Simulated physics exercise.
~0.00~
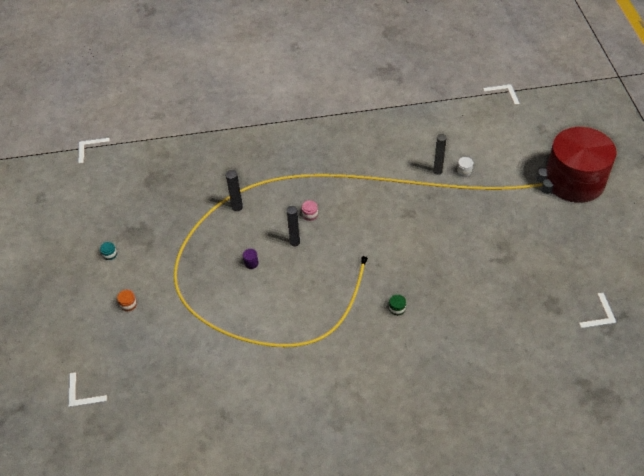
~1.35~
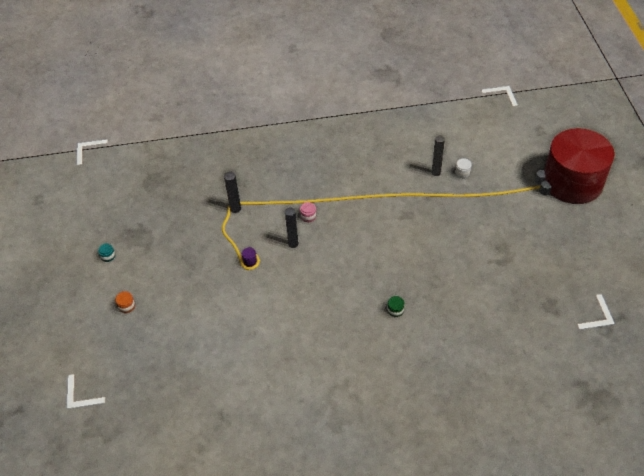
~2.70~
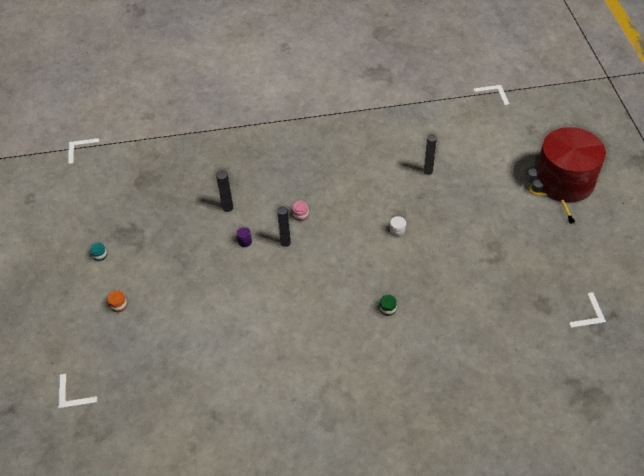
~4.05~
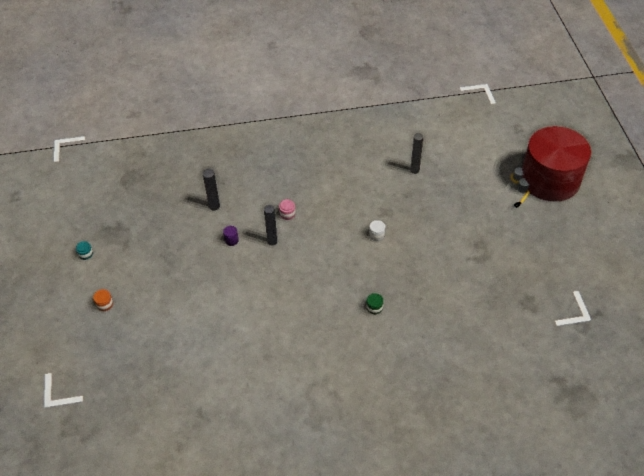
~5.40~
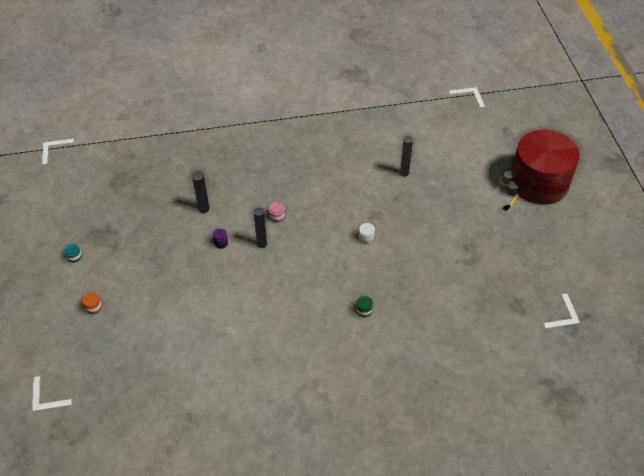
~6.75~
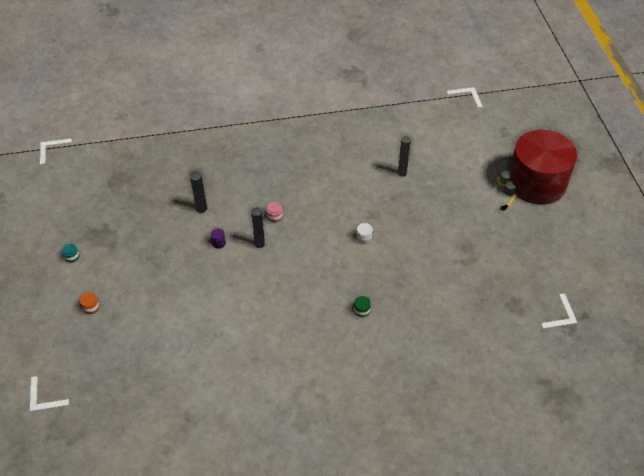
A yellow lead looped across a concrete floor among dark posts and small containers retracts toward a red reel at right, shifting the purple tub slightly and the white canister left and down, and ends with a short piece still hanging out beside the reel.
